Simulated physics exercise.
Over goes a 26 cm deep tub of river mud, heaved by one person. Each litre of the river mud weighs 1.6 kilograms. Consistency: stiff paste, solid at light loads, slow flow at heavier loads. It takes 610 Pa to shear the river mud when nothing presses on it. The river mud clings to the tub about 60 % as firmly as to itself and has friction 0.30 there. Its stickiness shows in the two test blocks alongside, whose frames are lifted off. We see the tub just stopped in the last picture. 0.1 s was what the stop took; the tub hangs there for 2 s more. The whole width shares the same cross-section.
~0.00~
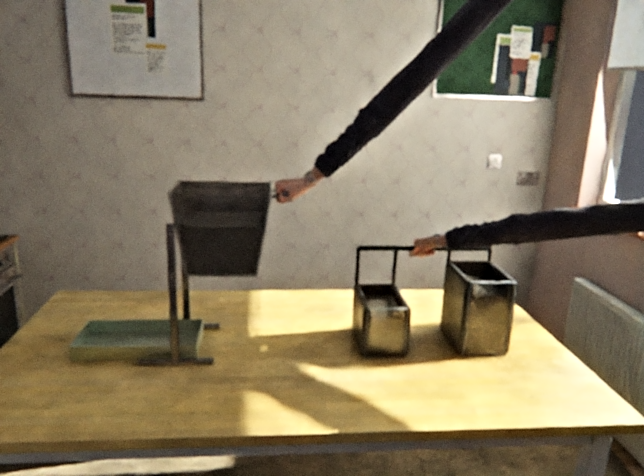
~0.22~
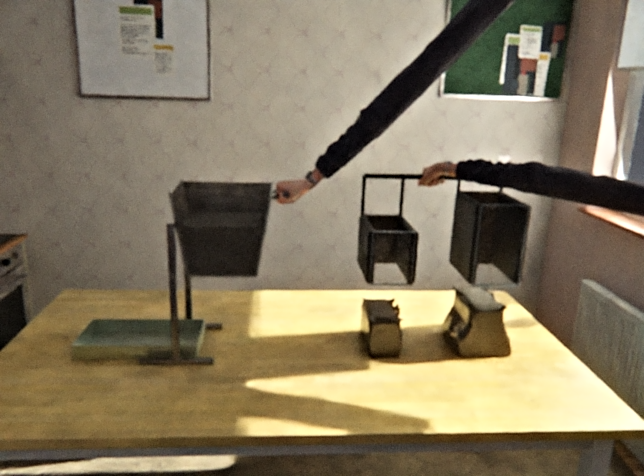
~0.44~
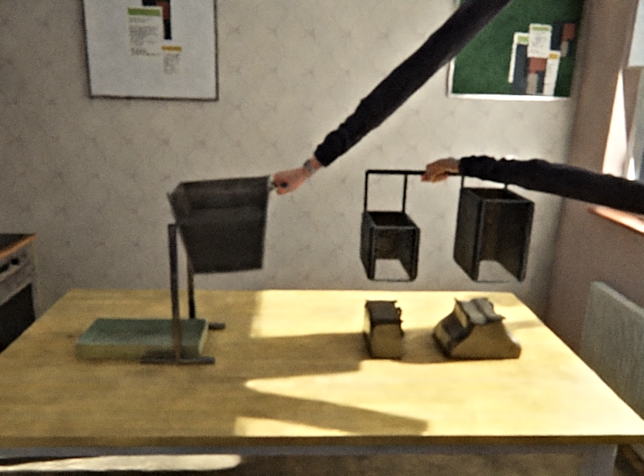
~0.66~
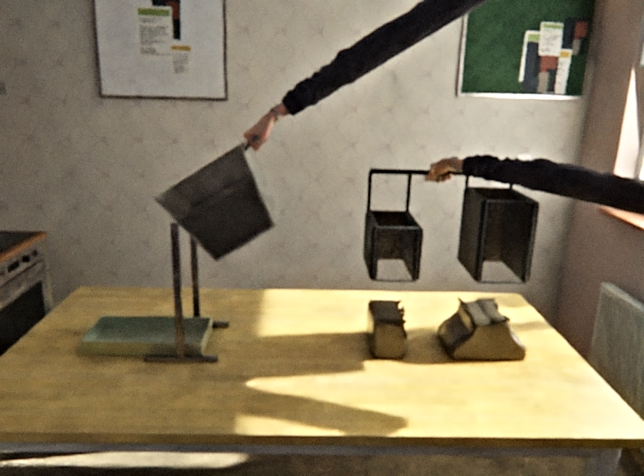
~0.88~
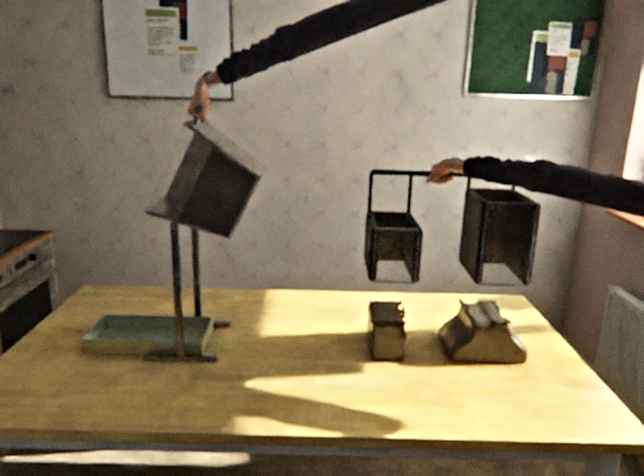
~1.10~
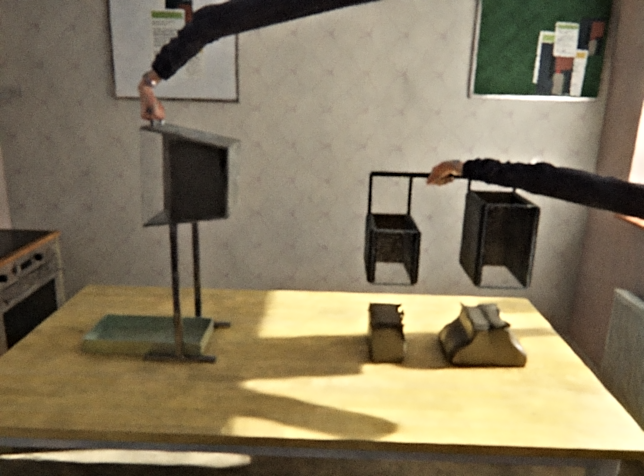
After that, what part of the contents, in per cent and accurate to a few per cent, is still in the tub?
The part still in the tub is near 54 out of 100.
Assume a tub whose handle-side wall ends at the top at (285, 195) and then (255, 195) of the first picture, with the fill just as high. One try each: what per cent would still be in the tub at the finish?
First try 45 per cent, second try 85 per cent.
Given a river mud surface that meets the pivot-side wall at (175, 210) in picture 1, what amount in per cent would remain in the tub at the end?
I'd put it close to 40 in a hundred.
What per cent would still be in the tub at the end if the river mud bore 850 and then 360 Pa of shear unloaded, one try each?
In order: Around 75 % and around 40 %.
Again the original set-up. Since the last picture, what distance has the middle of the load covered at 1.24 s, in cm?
Looks like around 6 cm to me.
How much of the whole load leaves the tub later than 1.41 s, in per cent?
Roughly 20 per cent of the load.
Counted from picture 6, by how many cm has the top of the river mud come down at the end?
The top ends up some 14 cm below its level in the last picture.
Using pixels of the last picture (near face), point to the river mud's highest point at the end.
Close to pixel (205, 192).
By 1.24 s, the tub is at 88 degrees and holds 100 %.
By 1.41 s, the tub is at 88 degrees and holds 74 %.
By 1.58 s, the tub is at 88 degrees and holds 57 %.
By 1.75 s, the tub is at 88 degrees and holds 54 %.
By 3.10 s, at the end, the tub is at 88 degrees and holds 54 %.
